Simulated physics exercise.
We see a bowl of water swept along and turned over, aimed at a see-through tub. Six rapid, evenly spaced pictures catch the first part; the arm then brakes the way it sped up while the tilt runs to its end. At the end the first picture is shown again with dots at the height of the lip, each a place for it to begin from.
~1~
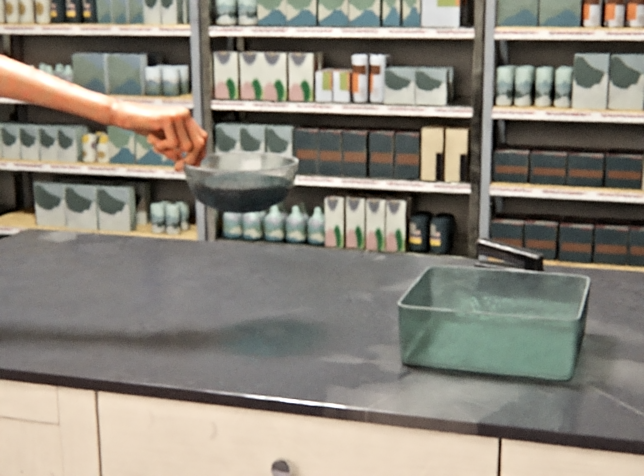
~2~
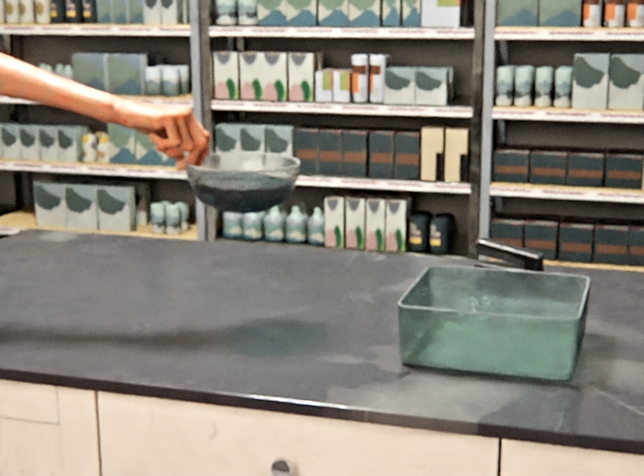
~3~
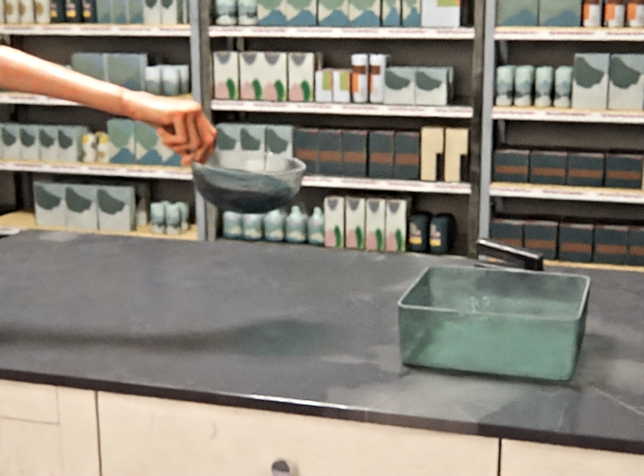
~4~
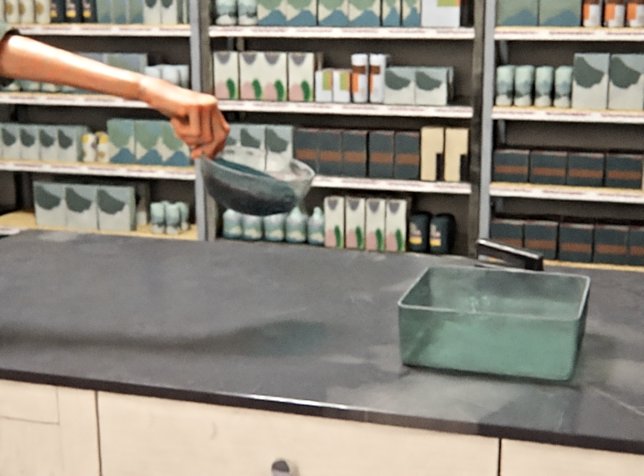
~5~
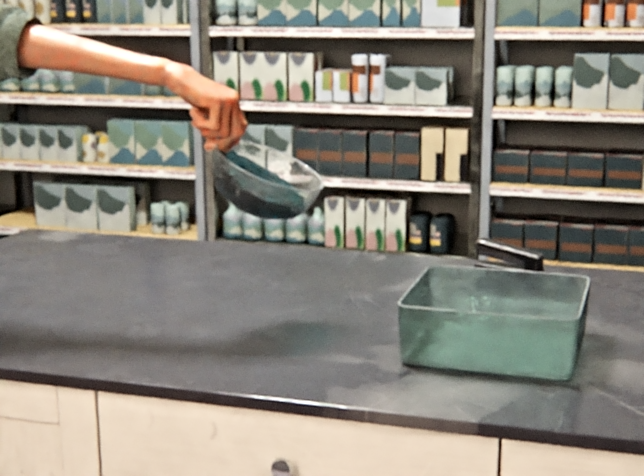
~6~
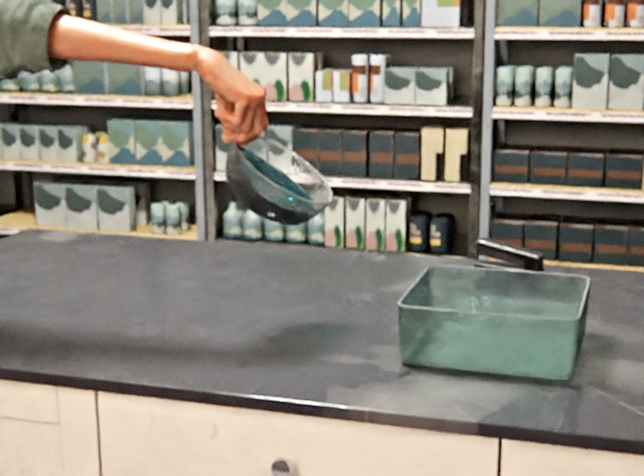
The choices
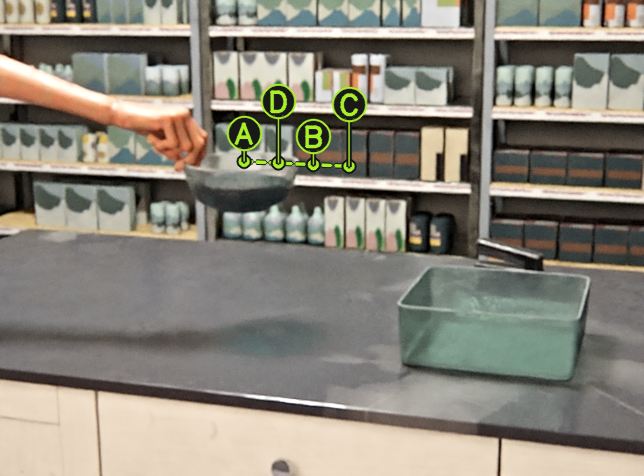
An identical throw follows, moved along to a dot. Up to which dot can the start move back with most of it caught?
B.
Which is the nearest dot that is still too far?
It is D.
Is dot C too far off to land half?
No, that is safe.
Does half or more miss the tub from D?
Yes.
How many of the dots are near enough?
Two of the four.
On the marked copy, A at (244, 161); B at (313, 164); C at (349, 166); D at (278, 163).
With A, about 0 % lands in the tub, 97 % falls short and 3 % goes beside or beyond.
With B, about 66 % lands in the tub, 17 % falls short and 17 % goes beside or beyond.
With C, about 71 % lands in the tub, 4 % falls short and 25 % goes beside or beyond.
With D, about 14 % lands in the tub, 82 % falls short and 4 % goes beside or beyond.
